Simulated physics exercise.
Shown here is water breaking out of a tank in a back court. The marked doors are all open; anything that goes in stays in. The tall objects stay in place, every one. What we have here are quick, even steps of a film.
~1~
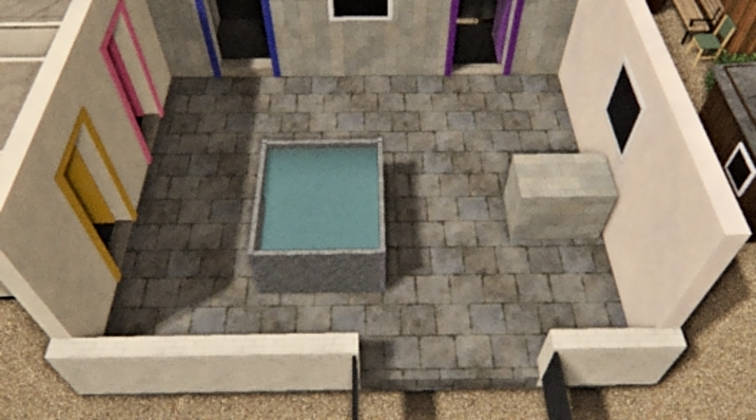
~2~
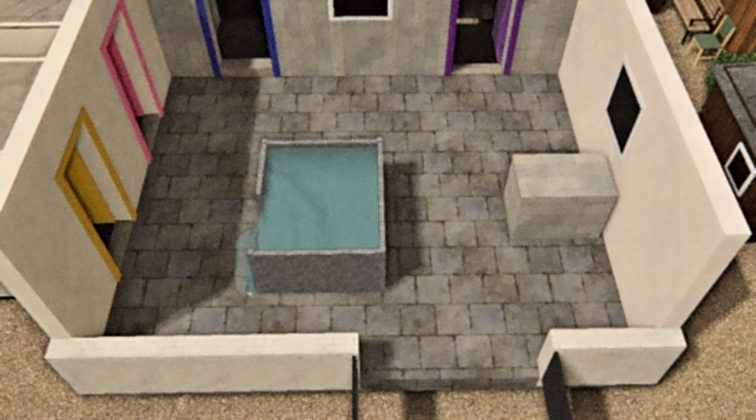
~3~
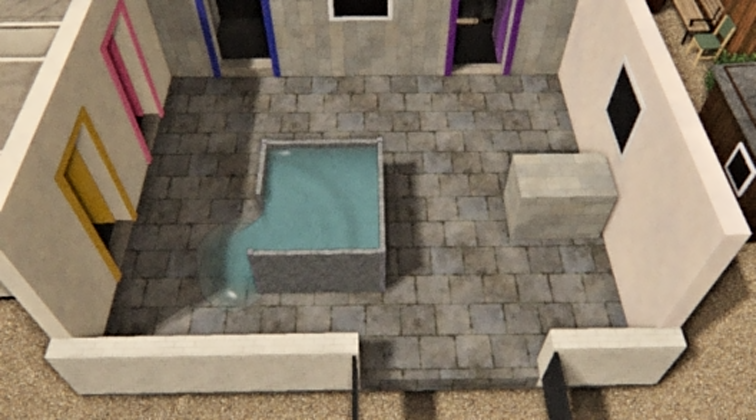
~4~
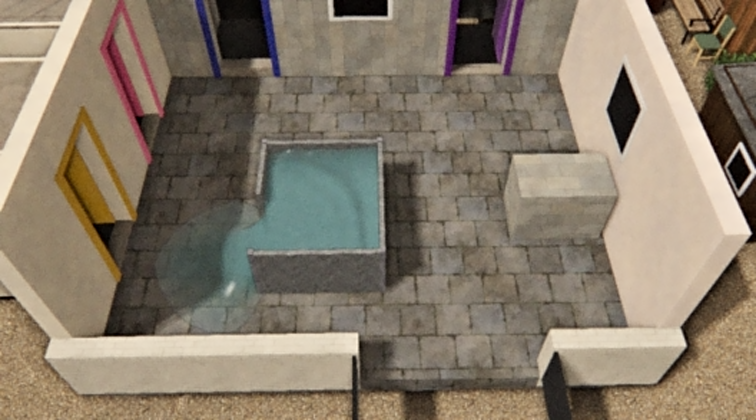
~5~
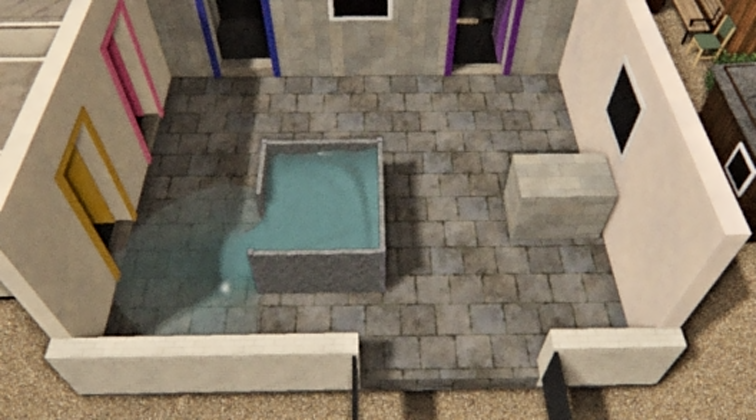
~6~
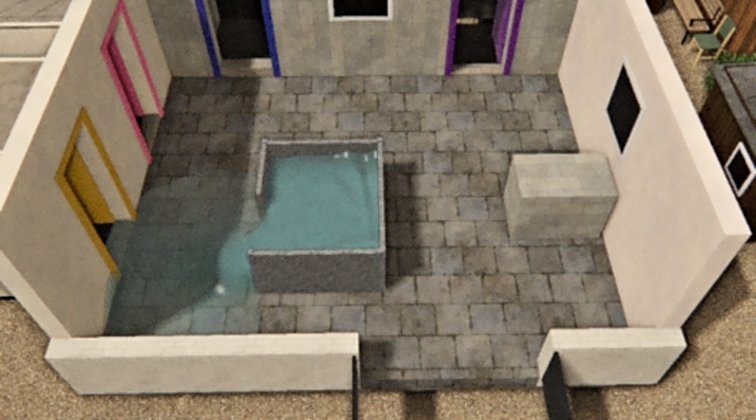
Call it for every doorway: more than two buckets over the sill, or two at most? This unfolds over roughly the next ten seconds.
My call: The yellow door more than two; the blue door two at most; the pink door two at most; the purple door two at most.
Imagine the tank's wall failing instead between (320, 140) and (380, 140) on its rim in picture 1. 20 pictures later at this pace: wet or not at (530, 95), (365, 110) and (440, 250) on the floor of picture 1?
The first point is soaked, the second soaked, the third spared.
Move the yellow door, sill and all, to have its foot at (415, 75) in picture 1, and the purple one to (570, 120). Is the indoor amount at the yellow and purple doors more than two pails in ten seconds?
Result: Yellow ends up below; purple ends up above.
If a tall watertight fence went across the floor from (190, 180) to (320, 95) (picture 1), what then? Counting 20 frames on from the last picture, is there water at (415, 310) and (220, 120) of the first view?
Soaked, soaked.
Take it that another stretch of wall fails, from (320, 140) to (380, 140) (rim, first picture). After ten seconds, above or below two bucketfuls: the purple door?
I'd say the purple door exceeds the limit.
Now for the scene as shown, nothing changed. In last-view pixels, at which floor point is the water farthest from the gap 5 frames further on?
I'd put it around (162, 116).
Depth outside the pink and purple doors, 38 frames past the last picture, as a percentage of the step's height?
Depth ratios, approx.: 40 and 50 percent.
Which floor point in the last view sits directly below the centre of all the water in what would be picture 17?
The balance point is around (254, 253).
A moment on, water covers 15 % of the floor; the yellow door far over two buckets in, the blue door not reached, the pink door wet at the sill, nothing in, the purple door not reached.
Next, water covers 25 % of the floor; the yellow door far over two buckets in, the blue door not reached, the pink door wet at the sill, nothing in, the purple door not reached.
Then, water covers 45 % of the floor; the yellow door far over two buckets in, the blue door wet at the sill, nothing in, the pink door wet at the sill, nothing in, the purple door not reached.
Later, water covers 70 % of the floor; the yellow door far over two buckets in, the blue door wet at the sill, nothing in, the pink door wet at the sill, nothing in, the purple door wet at the sill, nothing in.
In the end, water covers 95 % of the floor; the yellow door far over two buckets in, the blue door wet at the sill, nothing in, the pink door wet at the sill, nothing in, the purple door wet at the sill, nothing in.
